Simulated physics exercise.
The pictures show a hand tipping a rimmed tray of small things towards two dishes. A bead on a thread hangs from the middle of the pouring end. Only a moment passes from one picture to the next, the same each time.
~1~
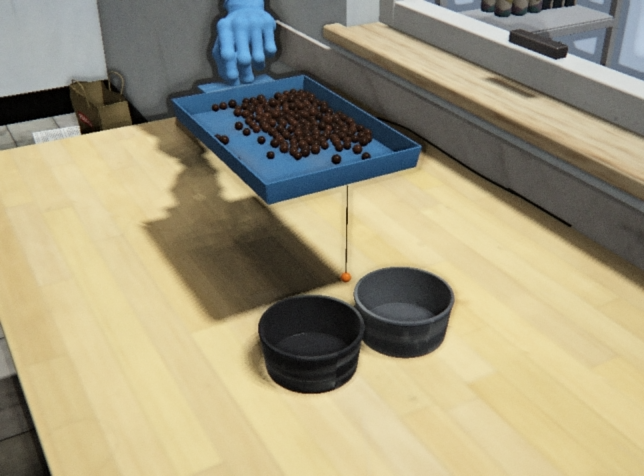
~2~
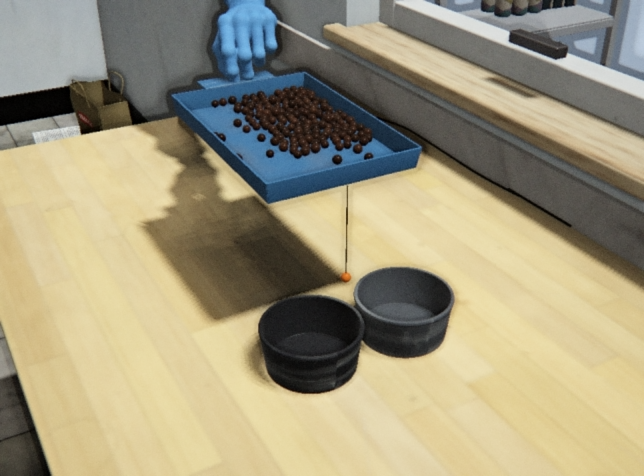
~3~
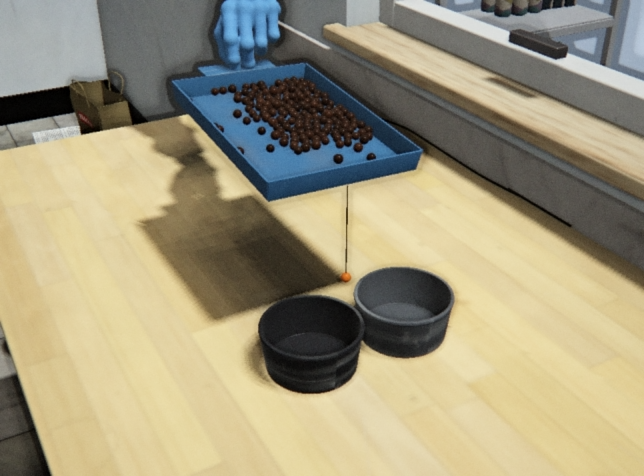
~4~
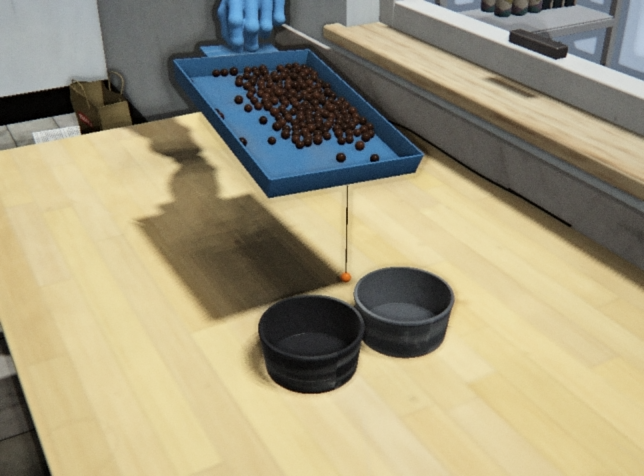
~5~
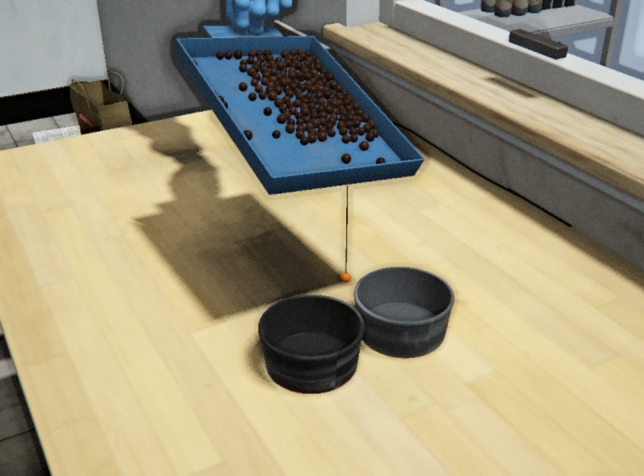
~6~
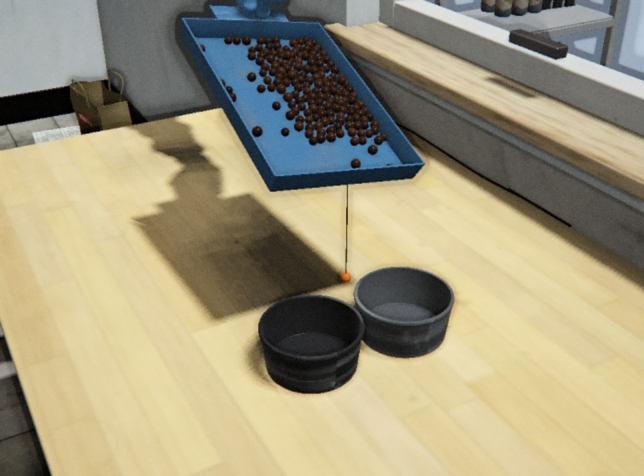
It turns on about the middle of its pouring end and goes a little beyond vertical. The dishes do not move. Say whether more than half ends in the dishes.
In the dishes lies over half of it.
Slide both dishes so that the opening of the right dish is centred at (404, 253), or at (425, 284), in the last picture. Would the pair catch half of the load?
In turn: Not half; above a half.
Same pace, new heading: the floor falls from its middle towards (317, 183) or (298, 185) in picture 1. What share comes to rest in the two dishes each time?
First some 70, then 80 per cent.
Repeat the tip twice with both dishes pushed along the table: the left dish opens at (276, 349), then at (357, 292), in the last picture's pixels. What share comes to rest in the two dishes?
The first gives 10 %, the second 60 %.
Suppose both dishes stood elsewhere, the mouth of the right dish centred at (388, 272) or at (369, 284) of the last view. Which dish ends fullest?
At the first place the dish on the right, at the second the dish on the right.
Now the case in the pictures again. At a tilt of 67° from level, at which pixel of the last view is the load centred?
Close to (390, 153).
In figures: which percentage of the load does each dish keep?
Left dish: 0 %, right dish: 70 %.
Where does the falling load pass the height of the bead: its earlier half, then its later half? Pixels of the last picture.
Around (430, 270) and then (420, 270).
Shortly afterwards, tray tipped steeply; all but a few on the tray; only a few in the right dish; a little in the air.
Next, tray tipped past a quarter turn; near a quarter on the tray; near half in the right dish; near a quarter outside both; a little in the air.
Some moments later, tray tipped past a quarter turn; near two thirds in the right dish; near a quarter outside both.
In the end, tray tipped past a quarter turn; none at all in the left dish; near two thirds in the right dish; near a quarter outside both.
